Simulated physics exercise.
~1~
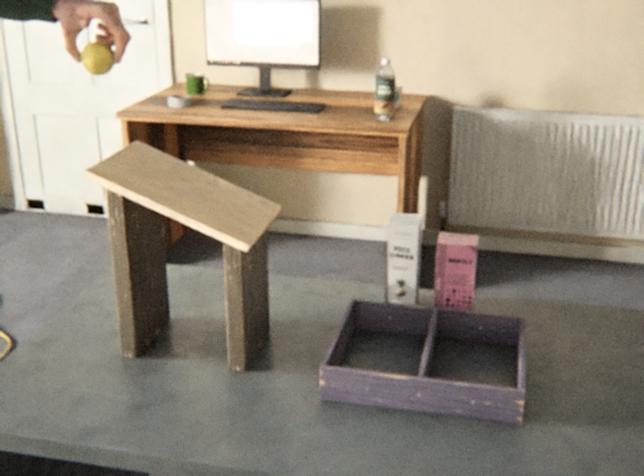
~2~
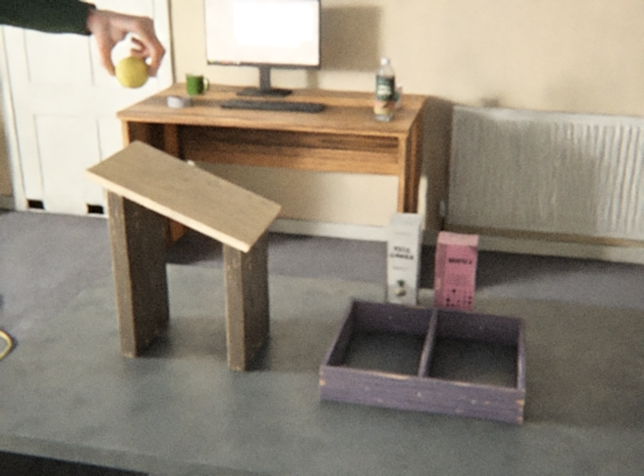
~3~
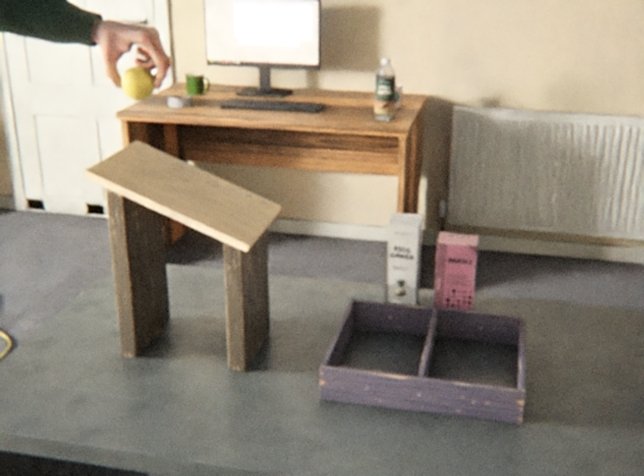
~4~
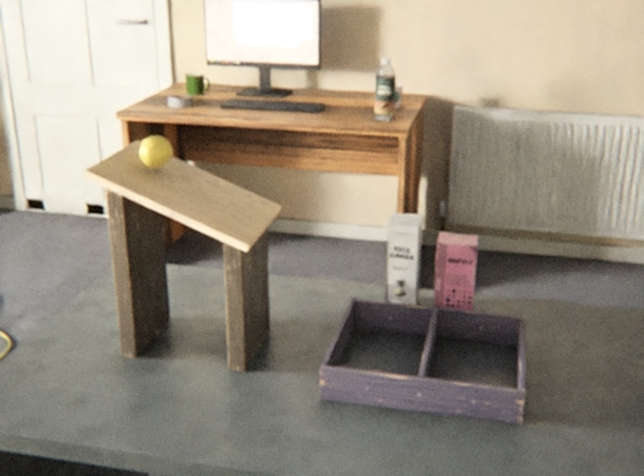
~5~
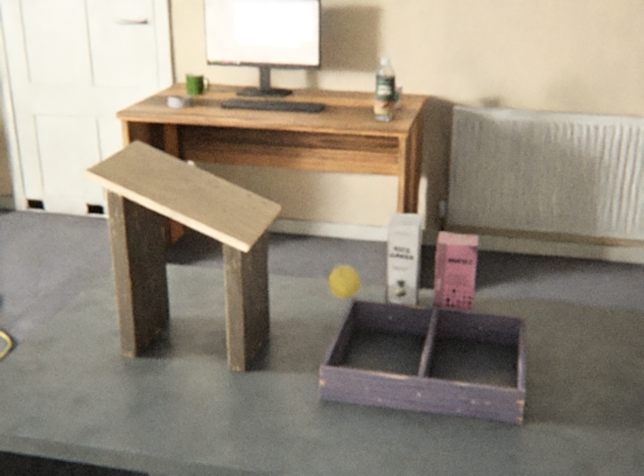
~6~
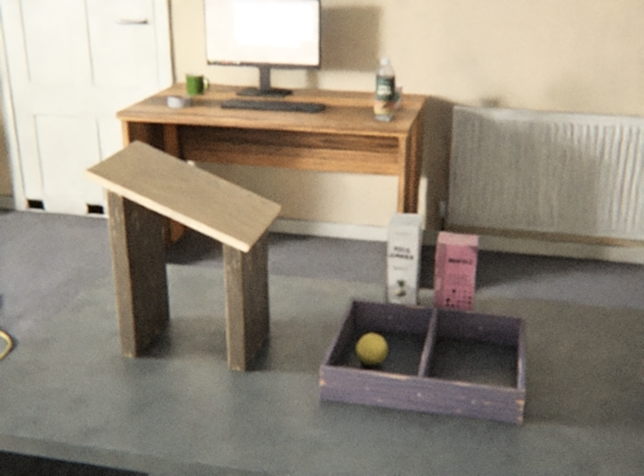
Yellow lemon released by a hand above a sloping board, moving down to the right and ending in the tray's nearer bay.
